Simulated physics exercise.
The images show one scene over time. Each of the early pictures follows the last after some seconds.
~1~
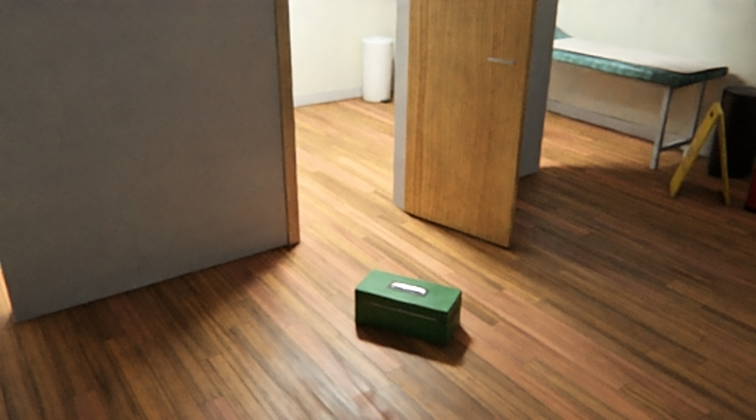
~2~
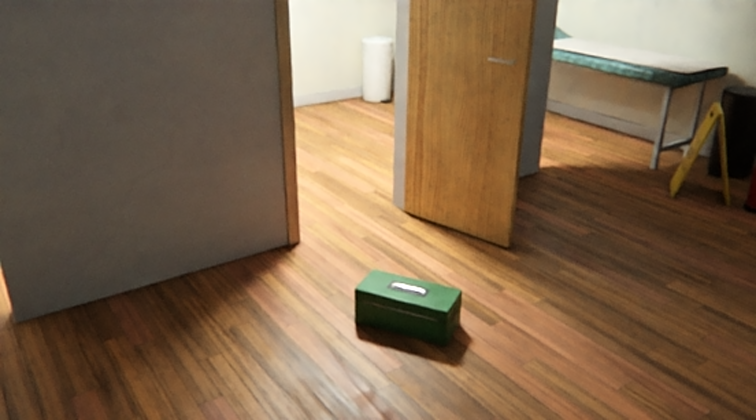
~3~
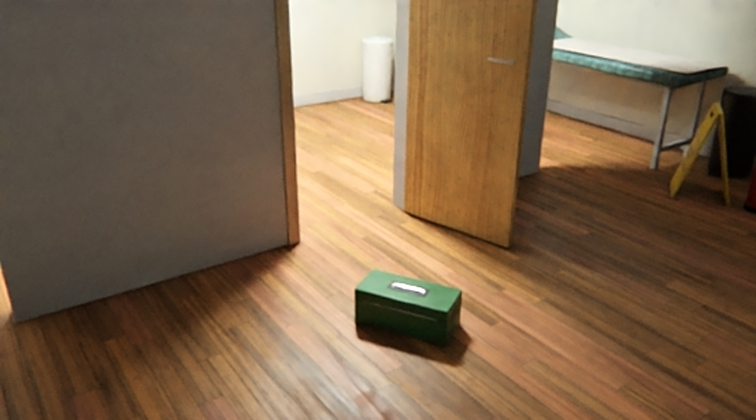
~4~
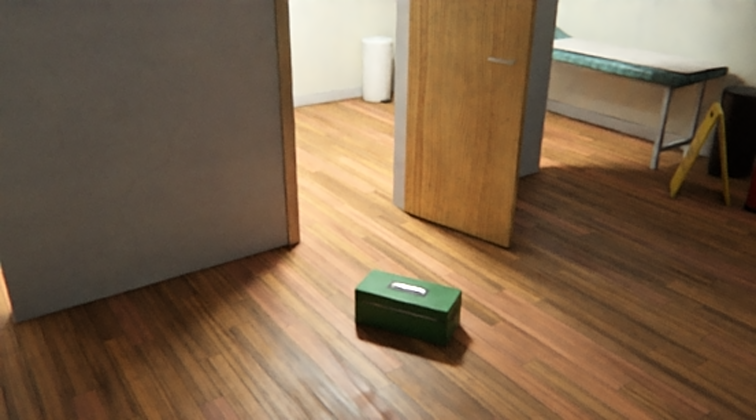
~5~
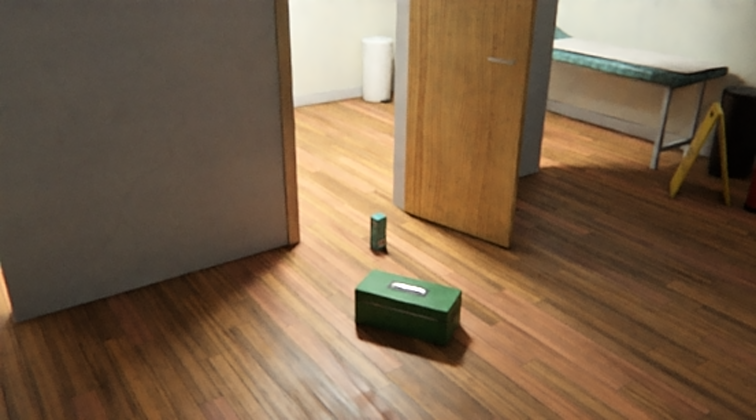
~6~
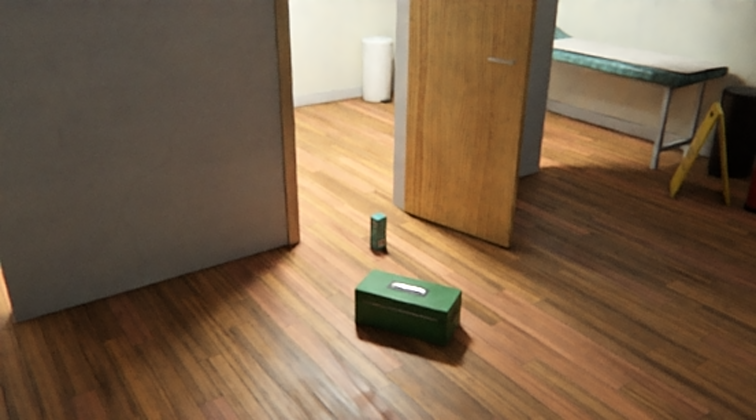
Green toolbox sitting still on a wooden floor near an open door, a small turquoise carton appearing behind it.
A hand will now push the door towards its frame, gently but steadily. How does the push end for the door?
The door closes completely.
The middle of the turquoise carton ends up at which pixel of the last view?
Near (307, 215).
Then, 1.10 s after the last picture, door at 40°; turquoise carton slid a little near (374, 231).
Then, 1.50 s after the last picture, door at 6°; turquoise carton slid well along near (329, 220).
At rest, door at 0°; tipped over on the floor, turquoise carton; green toolbox in place. Seen from the same camera at the end, turquoise carton near (307, 215).
